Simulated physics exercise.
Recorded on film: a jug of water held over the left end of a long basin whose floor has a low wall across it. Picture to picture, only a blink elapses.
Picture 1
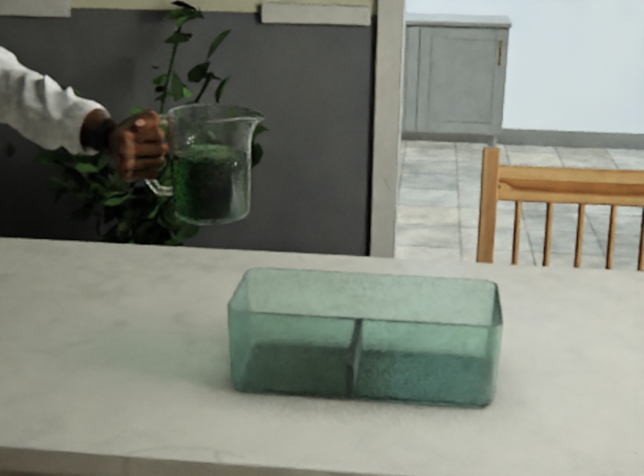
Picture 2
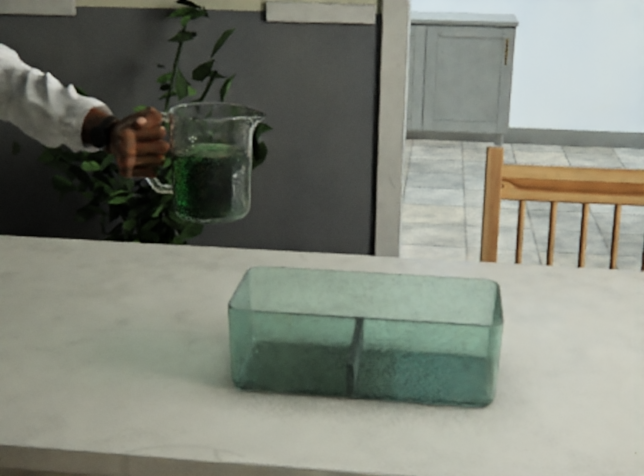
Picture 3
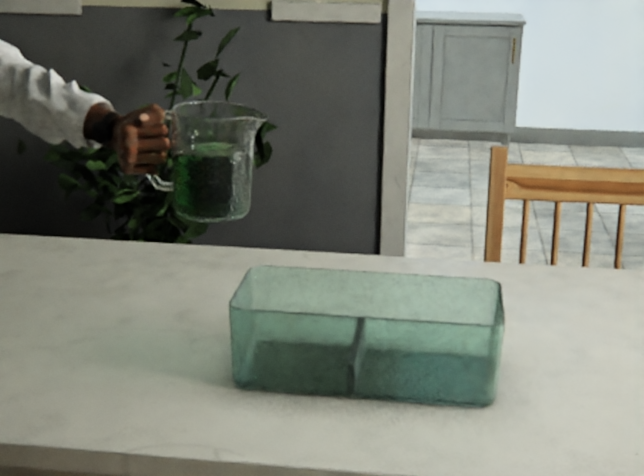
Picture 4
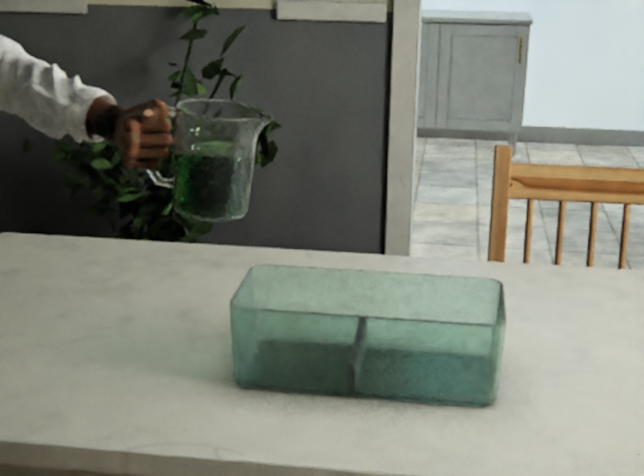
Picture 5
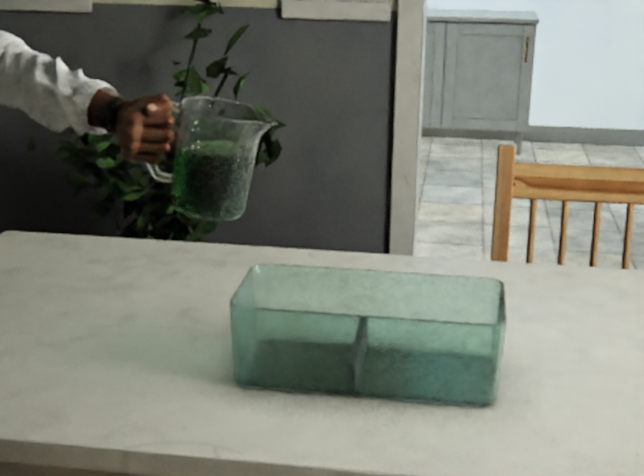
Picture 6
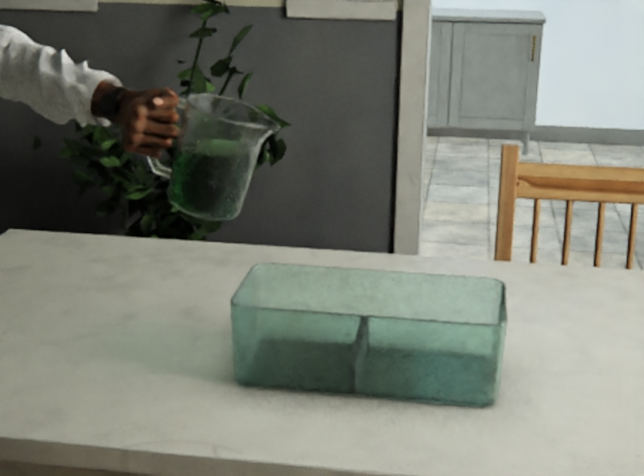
A dark-skinned hand in a white sleeve, reaching in from the left, holds a clear glass jug of green liquid above a pale tabletop, seen from slightly above in a room with a grey wall. Below and to the right sits a translucent green basin with a low divider, with a leafy plant behind the jug and a wooden chair and grey cabinet at right. The hand slowly tilts the jug rightward, while the background drifts slightly right as the camera shifts a little.
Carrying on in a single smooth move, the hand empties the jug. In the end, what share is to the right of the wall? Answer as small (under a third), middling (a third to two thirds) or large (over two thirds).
Small, under a third.
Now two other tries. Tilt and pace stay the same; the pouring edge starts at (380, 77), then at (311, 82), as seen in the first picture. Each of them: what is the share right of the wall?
You'd see around 85 per cent, and then around 75 per cent.
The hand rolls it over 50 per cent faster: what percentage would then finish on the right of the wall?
Something like 5 percent.
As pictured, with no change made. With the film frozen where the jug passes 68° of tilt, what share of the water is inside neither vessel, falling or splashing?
Airborne share: Approx. 5 %.
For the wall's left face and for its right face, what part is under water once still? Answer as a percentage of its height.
About 50 left, about 0 right.
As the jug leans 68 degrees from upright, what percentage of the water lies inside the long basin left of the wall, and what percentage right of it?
The left part gets 0 percent; the right part gets 0 percent.
A moment on, the jug is tipped part way and 94 per cent is still to pour, 0 is left of the wall and 0 right of it.
Next, the jug is tipped right over and 32 per cent is still to pour, 44 is left of the wall and 1 right of it.
Then the jug is tipped right over and 1 per cent is still to pour, 90 is left of the wall and 5 right of it.
Later the jug is tipped right over and 0 per cent is still to pour, 91 is left of the wall and 6 right of it.
At rest 91 per cent lies left of the wall, 6 right of it and 3 outside.
